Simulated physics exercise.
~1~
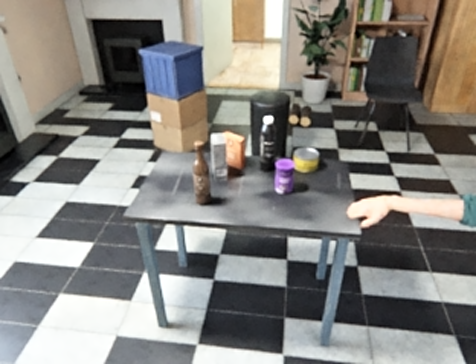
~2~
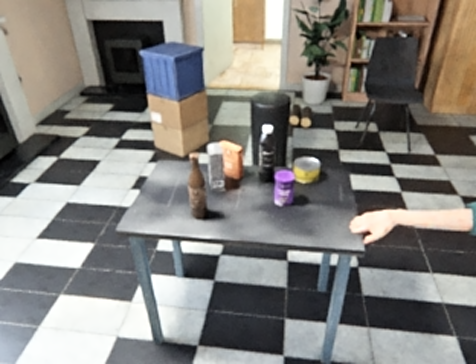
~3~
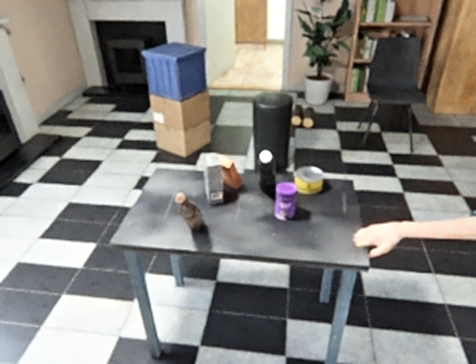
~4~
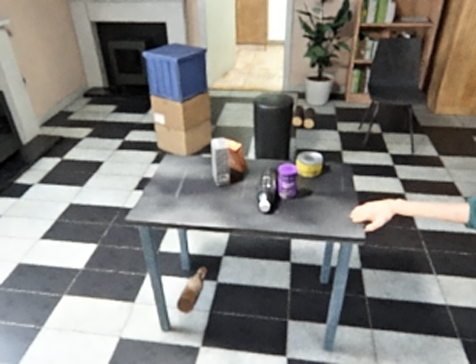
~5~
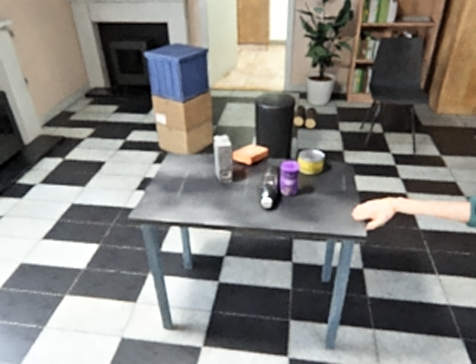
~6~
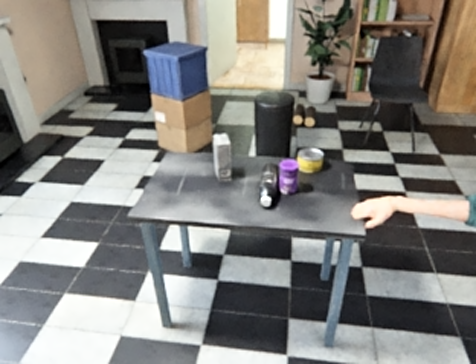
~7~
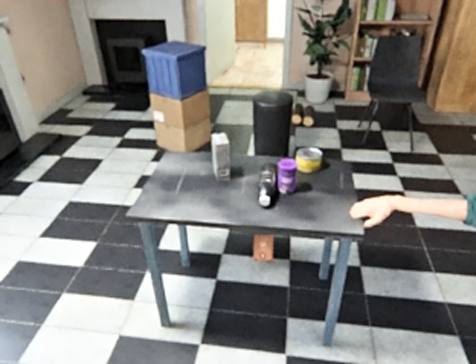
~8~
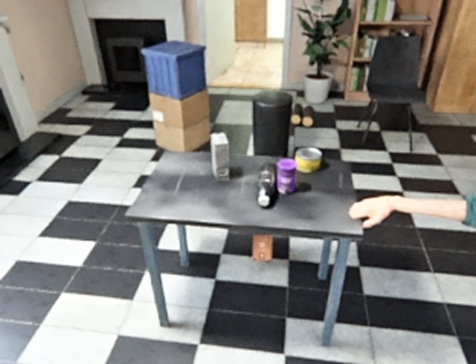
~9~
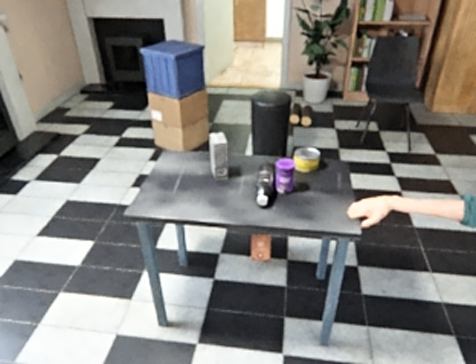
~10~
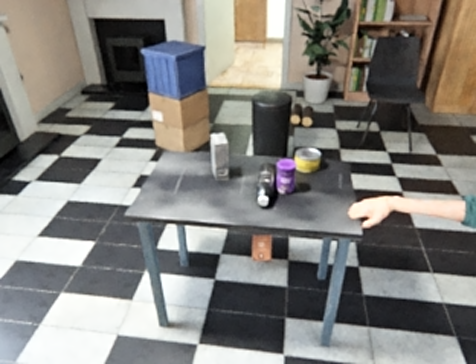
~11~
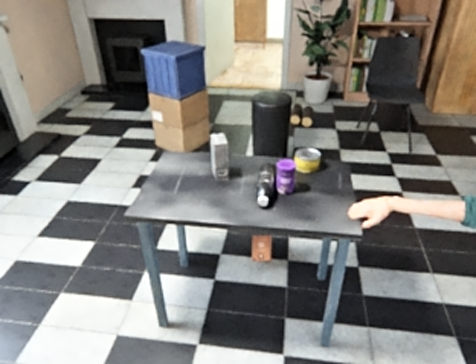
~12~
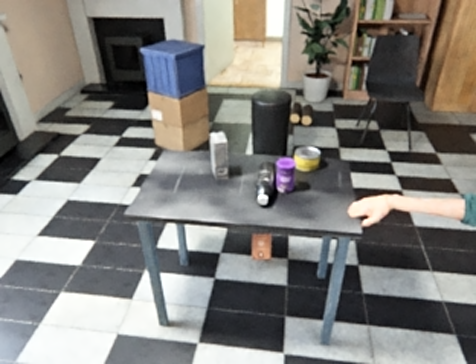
A hand jerks the table, toppling a black bottle while a brown bottle and orange packet fall off.
